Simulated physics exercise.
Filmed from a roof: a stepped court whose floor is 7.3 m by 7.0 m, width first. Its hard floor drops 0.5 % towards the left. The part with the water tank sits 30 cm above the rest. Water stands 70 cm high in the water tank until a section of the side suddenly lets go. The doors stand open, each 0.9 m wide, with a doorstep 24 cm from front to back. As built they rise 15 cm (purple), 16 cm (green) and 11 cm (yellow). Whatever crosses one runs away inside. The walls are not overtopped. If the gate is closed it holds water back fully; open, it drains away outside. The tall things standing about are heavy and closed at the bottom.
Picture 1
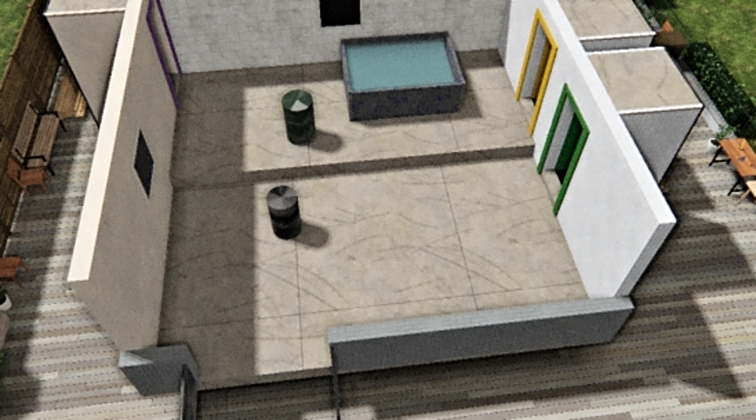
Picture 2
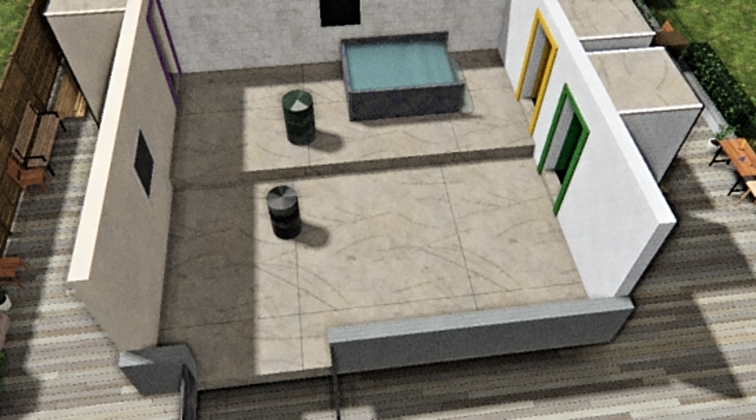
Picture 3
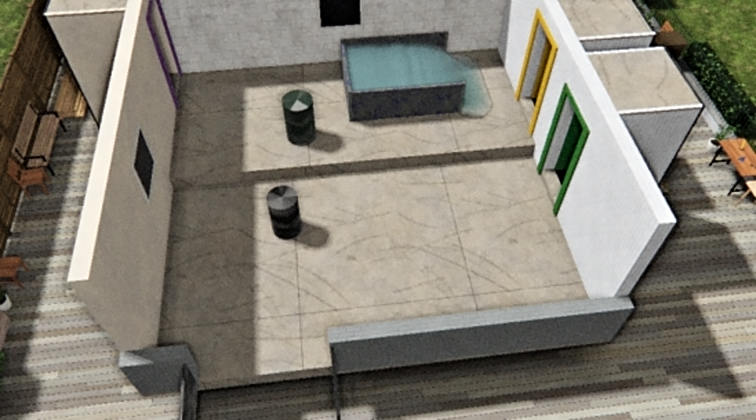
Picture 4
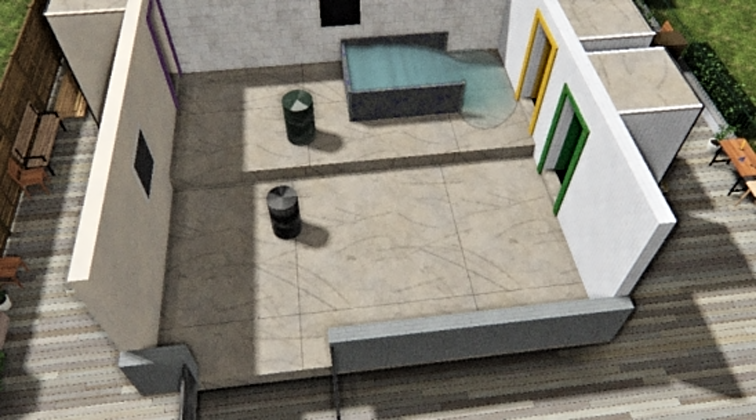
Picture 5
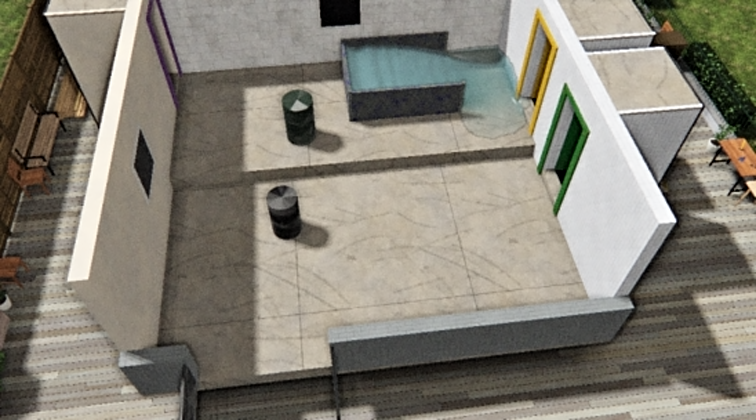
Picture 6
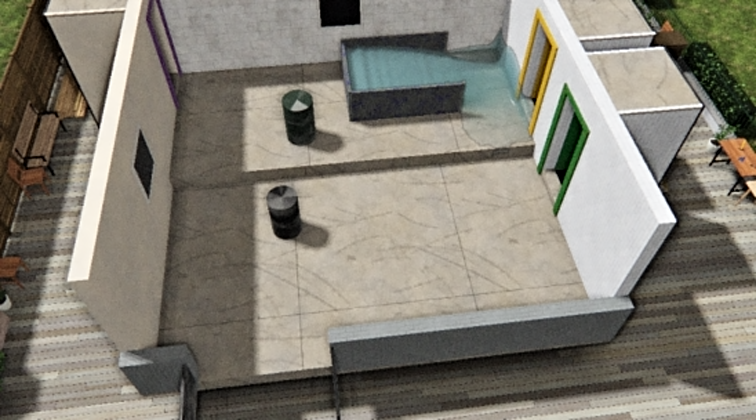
Water pours from the right side of the tank and spreads across the raised floor.
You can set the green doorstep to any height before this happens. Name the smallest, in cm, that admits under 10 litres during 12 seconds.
It would have to be roughly 5.5 cm high.
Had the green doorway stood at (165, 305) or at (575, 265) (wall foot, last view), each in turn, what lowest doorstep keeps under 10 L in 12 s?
About 9.0 and 8.0 cm.
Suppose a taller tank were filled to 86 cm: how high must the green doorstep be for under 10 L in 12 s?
About 7.0 cm.
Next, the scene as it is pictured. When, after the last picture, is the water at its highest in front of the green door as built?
At about 1.8 s.
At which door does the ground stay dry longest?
It is the purple one.
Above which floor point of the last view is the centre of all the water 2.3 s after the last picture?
Around (456, 113).
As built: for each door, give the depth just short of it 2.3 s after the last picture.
Depths in cm: Purple 0, green 10, yellow 21.
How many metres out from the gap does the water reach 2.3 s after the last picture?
About 6.0 m.
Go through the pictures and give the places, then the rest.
In the first frame, the water tank at (401, 64) is whole and still, 70 cm deep; the green door at (560, 157) is dry.
In the second frame, water pours out at (451, 76) and has run 0.3 m, to (470, 109); about 9 cm deep outside, 70 cm at the back.
In the third frame, the front is at (488, 105), 0.7 m from the gap at (451, 78); 1.3 m2 of floor is wet, 70 cm left at the back.
In the fourth frame, the gap is at (451, 79), the front 1.3 m out at (514, 99); the back of the water tank holds 70 cm.
In the fifth frame, the front is at (527, 104), 1.5 m from the gap at (450, 79); 3.4 m2 of floor is wet, 67 cm left at the back.
In the sixth frame, water pours out at (450, 79) and has run 1.6 m, to (531, 134); about 13 cm deep outside, 60 cm at the back; the green door at (560, 157), 3.3 m from the gap, is still 1.3 m from the nearest water.
Then, 0.7 s after the last picture water covers 10 % of the floor, deepest (54 cm) near (495, 52); 4 cm at the green door, 0 litres in over its 16 cm doorstep.
Then, 2.3 s after the last picture water covers 30 % of the floor, deepest (30 cm) near (452, 61); 10 cm at the green door, 0 litres in over its 16 cm doorstep.
Then, 11.3 s after the last picture water covers 85 % of the floor, deepest (10 cm) near (173, 197); 3 cm at the green door, 0 litres in over its 16 cm doorstep.
At the green door as built, the water peaked near 10 cm, 1.9 s after the last picture.
Run again over the same 12 s with other heights there, 12 litres in over 5 cm, 7 litres over 6 cm. The limit of 10 litres is kept from about 5.5 cm up.
